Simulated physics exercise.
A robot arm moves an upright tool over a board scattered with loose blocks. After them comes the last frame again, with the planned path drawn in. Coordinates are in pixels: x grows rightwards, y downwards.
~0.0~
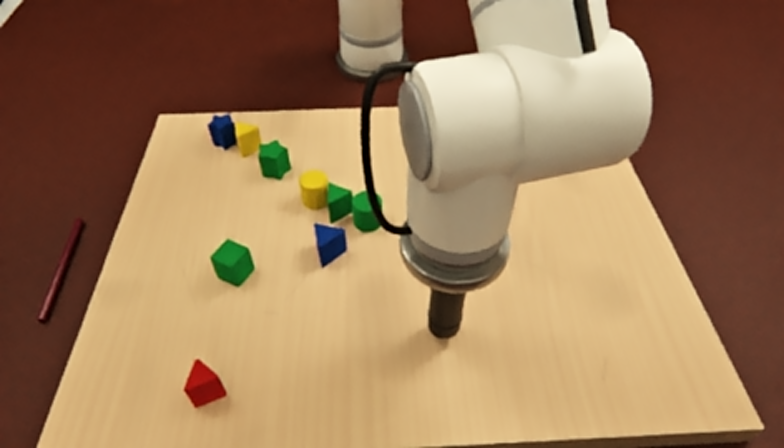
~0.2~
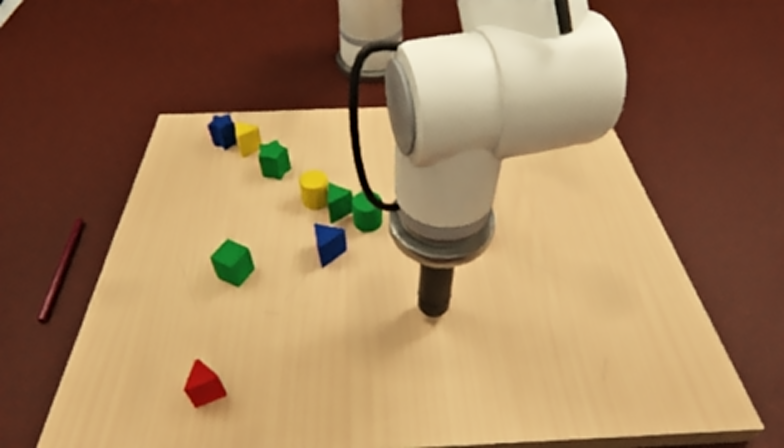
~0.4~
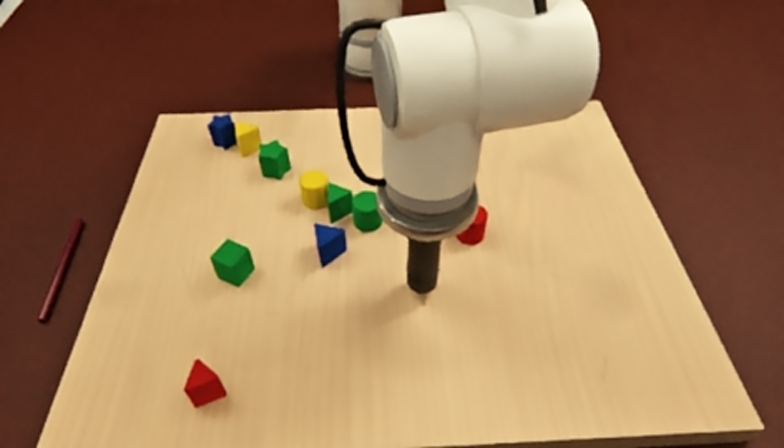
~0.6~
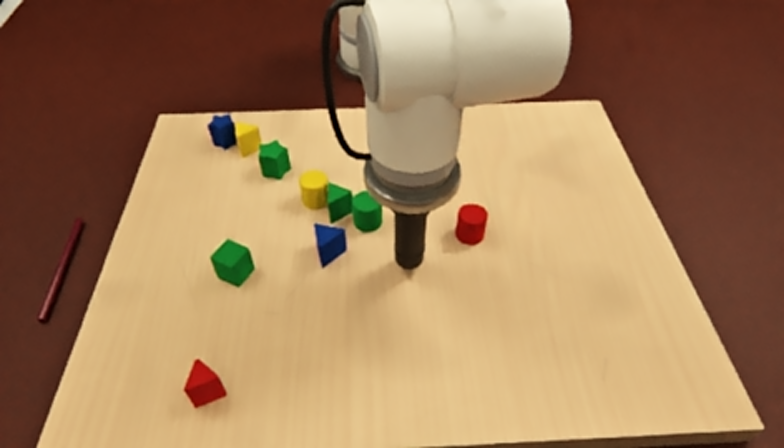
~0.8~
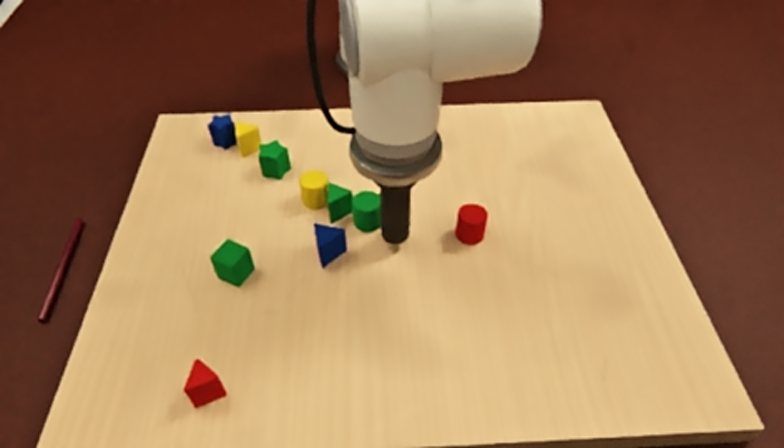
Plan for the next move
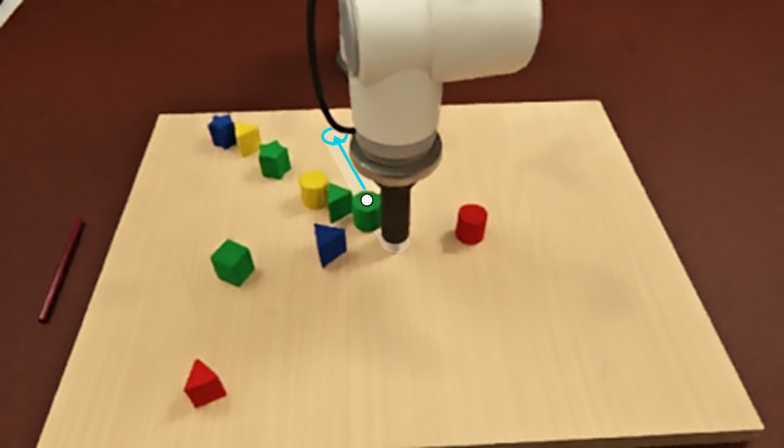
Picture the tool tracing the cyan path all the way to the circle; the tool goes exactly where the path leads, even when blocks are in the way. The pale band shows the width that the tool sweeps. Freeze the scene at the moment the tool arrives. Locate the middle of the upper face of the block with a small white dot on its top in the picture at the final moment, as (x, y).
At roughly (332, 166).
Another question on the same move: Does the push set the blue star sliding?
The answer is no.
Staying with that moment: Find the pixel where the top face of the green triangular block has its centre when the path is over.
Near (321, 185).
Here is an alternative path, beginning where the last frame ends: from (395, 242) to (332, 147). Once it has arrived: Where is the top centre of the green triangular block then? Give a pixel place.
Its top middle will sit at (321, 184).
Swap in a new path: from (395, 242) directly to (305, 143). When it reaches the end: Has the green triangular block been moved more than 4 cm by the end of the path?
Final answer: No.
Path on the board, from (395, 242) directly to (334, 136); the dot is on the green cylinder.
On the path given first. One third of the way, tool (372, 194); yellow cylinder (301, 177); green triangular block (323, 185), turned 75° anticlockwise; green cylinder (344, 175).
Two thirds of the way, tool (351, 158); yellow cylinder (301, 177); green triangular block (321, 185), turned 90° anticlockwise; green cylinder (332, 166).
At the end, tool (334, 128); blue star in place; yellow cylinder (301, 177); blue triangular block in place; green triangular block (321, 185), turned 90° anticlockwise; green cylinder (332, 166).
